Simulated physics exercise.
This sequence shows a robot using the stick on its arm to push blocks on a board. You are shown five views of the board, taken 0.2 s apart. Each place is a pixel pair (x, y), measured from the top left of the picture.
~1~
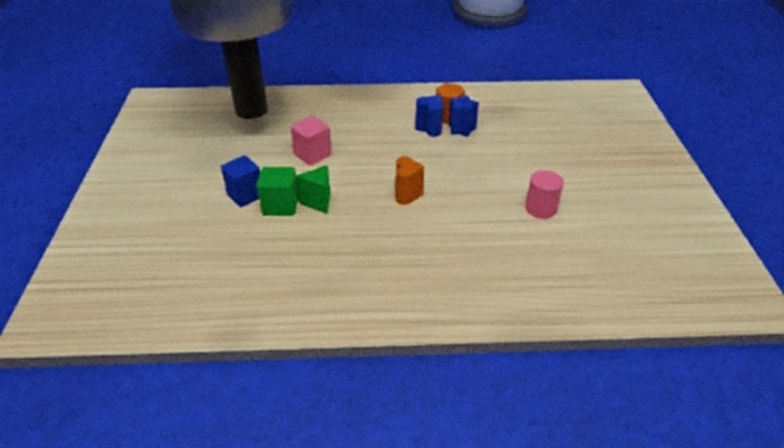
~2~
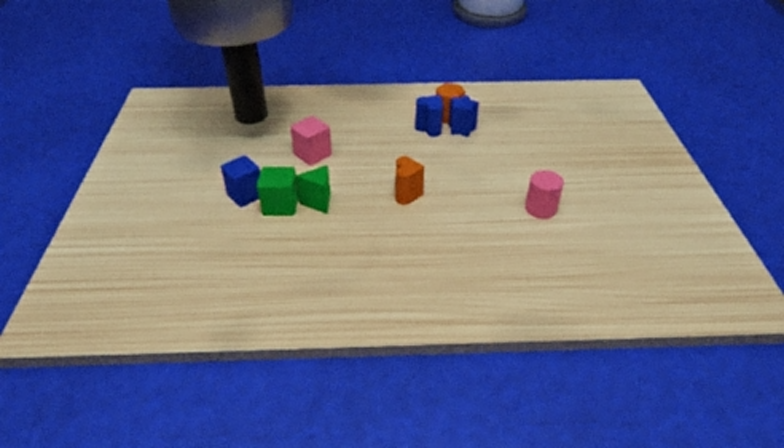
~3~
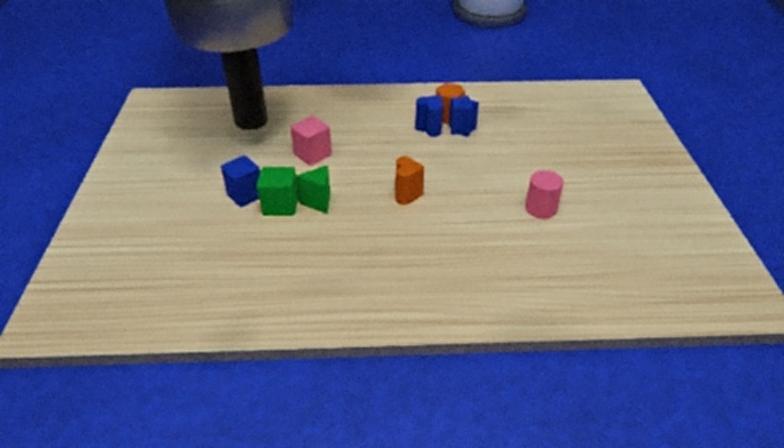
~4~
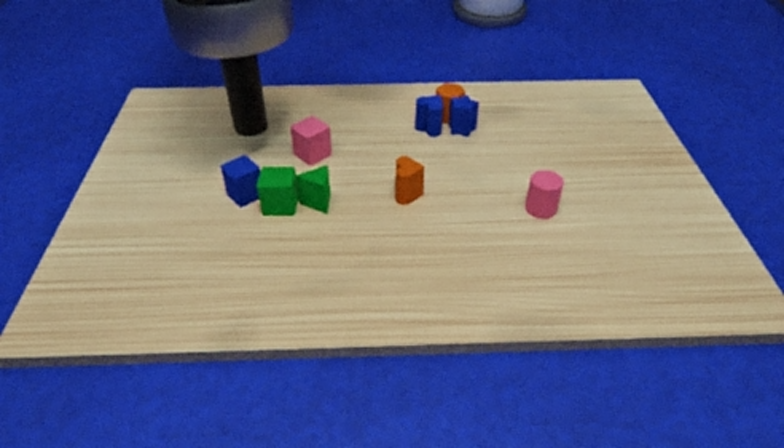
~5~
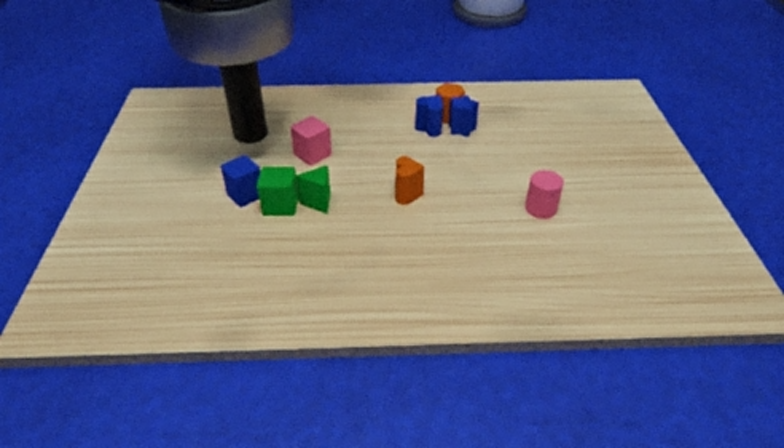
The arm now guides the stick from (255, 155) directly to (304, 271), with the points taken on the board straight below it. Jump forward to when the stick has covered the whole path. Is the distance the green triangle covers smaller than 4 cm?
My answer is yes.
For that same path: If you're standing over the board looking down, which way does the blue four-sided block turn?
Top view: Clockwise.
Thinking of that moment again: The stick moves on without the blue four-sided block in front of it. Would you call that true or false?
That claim is true.
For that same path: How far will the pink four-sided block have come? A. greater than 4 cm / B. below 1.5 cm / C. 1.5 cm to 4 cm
Correct choice: B.
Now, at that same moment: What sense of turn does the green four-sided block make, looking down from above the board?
Looking down, it rotates anti-clockwise.
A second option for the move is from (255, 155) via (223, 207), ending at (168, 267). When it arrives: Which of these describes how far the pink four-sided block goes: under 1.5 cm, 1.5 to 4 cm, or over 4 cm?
It travels less than 1.5 cm.
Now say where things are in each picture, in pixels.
The first picture shows tip of the stick at (252, 111), middles of tops, blue four-sided block at (240, 166), green four-sided block at (276, 176), pink four-sided block at (310, 126), green triangle at (316, 175).
The second picture shows stick at (252, 116), nothing pushed.
The third picture shows stick at (251, 121), nothing pushed.
The fourth picture shows stick at (251, 128), nothing pushed.
The fifth picture shows stick at (251, 135), blue four-sided block at (240, 166), green four-sided block at (276, 176), pink four-sided block at (310, 126), green triangle at (316, 175).
The first path, step by step. One third of the way, stick at (266, 168); blue four-sided block at (236, 180), turned 30° clockwise; green four-sided block at (279, 181).
Two thirds of the way, stick at (282, 205); blue four-sided block at (238, 191), turned 100° clockwise; green four-sided block at (305, 215), turned 50° anticlockwise.
At the end, stick at (301, 249); blue four-sided block at (238, 191), turned 100° clockwise; green four-sided block at (337, 254), turned 85° anticlockwise; pink four-sided block unmoved; green triangle unmoved.
